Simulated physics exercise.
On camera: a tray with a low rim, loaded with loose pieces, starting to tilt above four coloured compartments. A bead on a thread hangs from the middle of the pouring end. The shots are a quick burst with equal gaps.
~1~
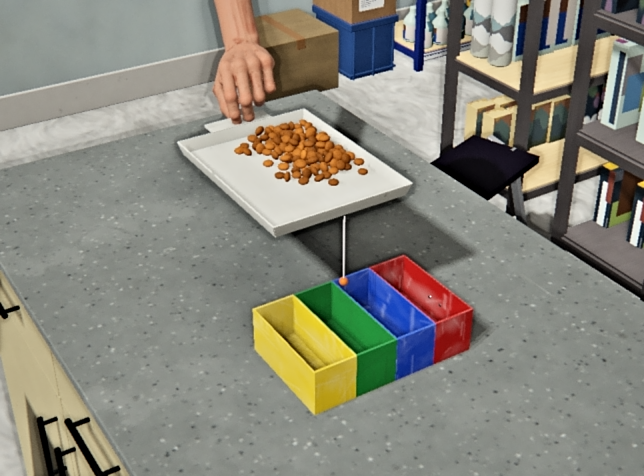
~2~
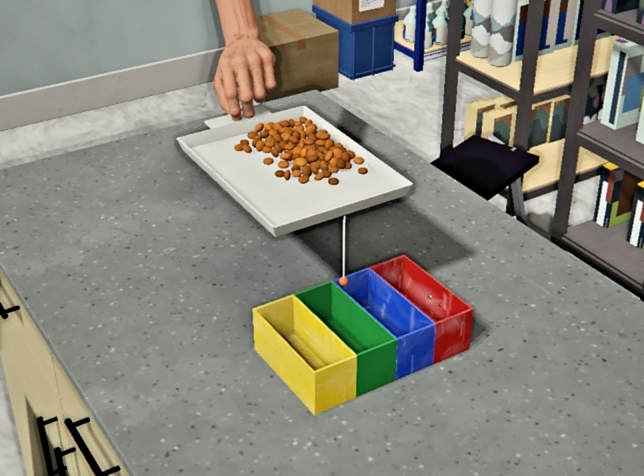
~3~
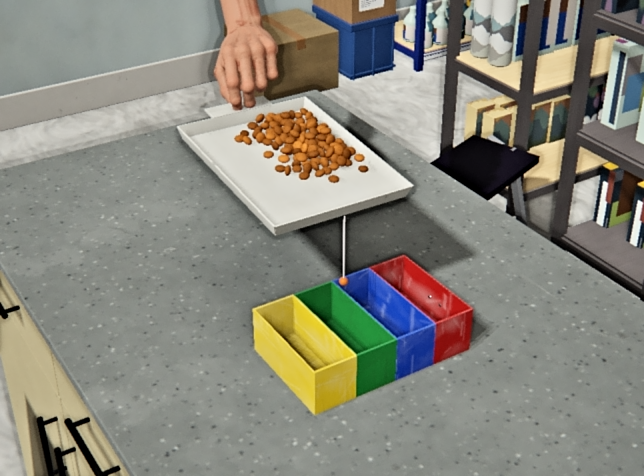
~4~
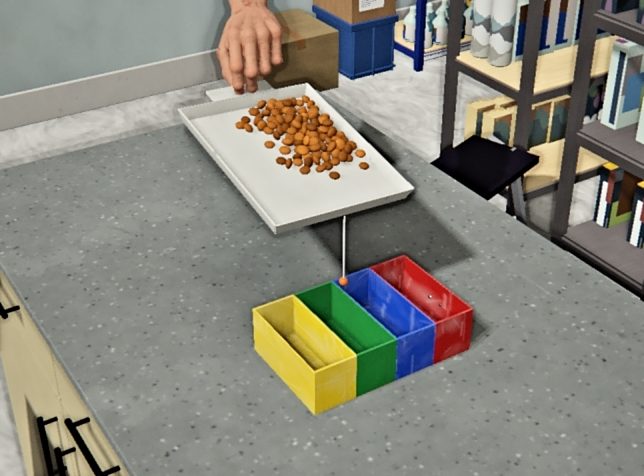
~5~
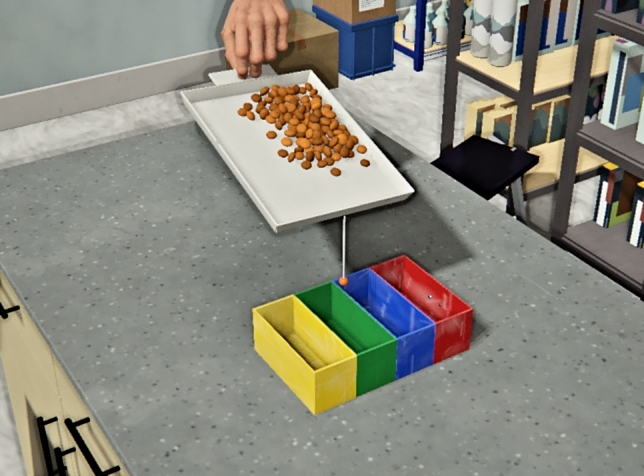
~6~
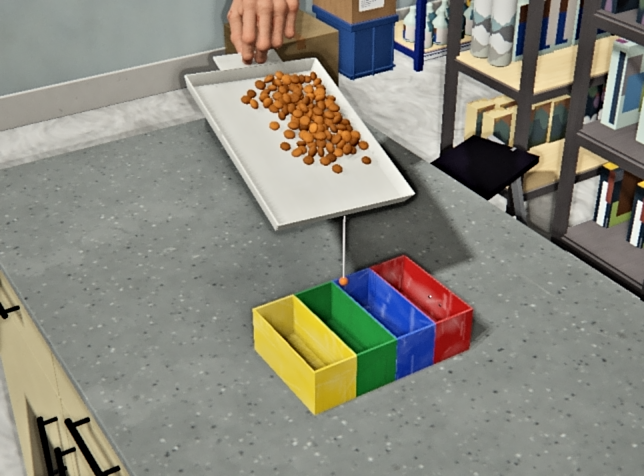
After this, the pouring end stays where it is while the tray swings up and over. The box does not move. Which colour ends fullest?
Most goes to the red cell.
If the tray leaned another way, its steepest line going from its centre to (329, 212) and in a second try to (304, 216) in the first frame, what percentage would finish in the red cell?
First some 20, then 0 per cent.
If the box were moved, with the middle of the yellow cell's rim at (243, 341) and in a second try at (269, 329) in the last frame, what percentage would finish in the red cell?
Roughly 20 per cent, and 40 per cent.
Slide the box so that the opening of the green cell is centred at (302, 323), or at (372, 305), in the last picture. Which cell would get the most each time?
First red, then the blue cell.
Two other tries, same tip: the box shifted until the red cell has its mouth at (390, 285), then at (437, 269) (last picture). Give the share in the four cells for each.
First some 50, then 90 per cent.
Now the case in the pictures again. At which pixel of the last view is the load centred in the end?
Roughly at (422, 335).
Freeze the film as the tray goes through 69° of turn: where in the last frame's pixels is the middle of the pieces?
Close to (393, 201).
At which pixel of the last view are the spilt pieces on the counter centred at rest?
Near (500, 343).
Shortly afterwards, tray tipped steeply; near two thirds on the tray; only a few in the red cell; only a few in the blue cell; near a quarter falling or outside the box.
Next, tray tipped past a quarter turn; near half in the red cell; near a quarter in the blue cell; a little in the green cell; near a quarter falling or outside the box.
Some moments later, tray tipped past a quarter turn; near half in the red cell; near a third in the blue cell; a little in the green cell; a little falling or outside the box.
In the end, tray tipped past a quarter turn; near half in the red cell; near a third in the blue cell; a little in the green cell; none at all in the yellow cell; a little outside the box.
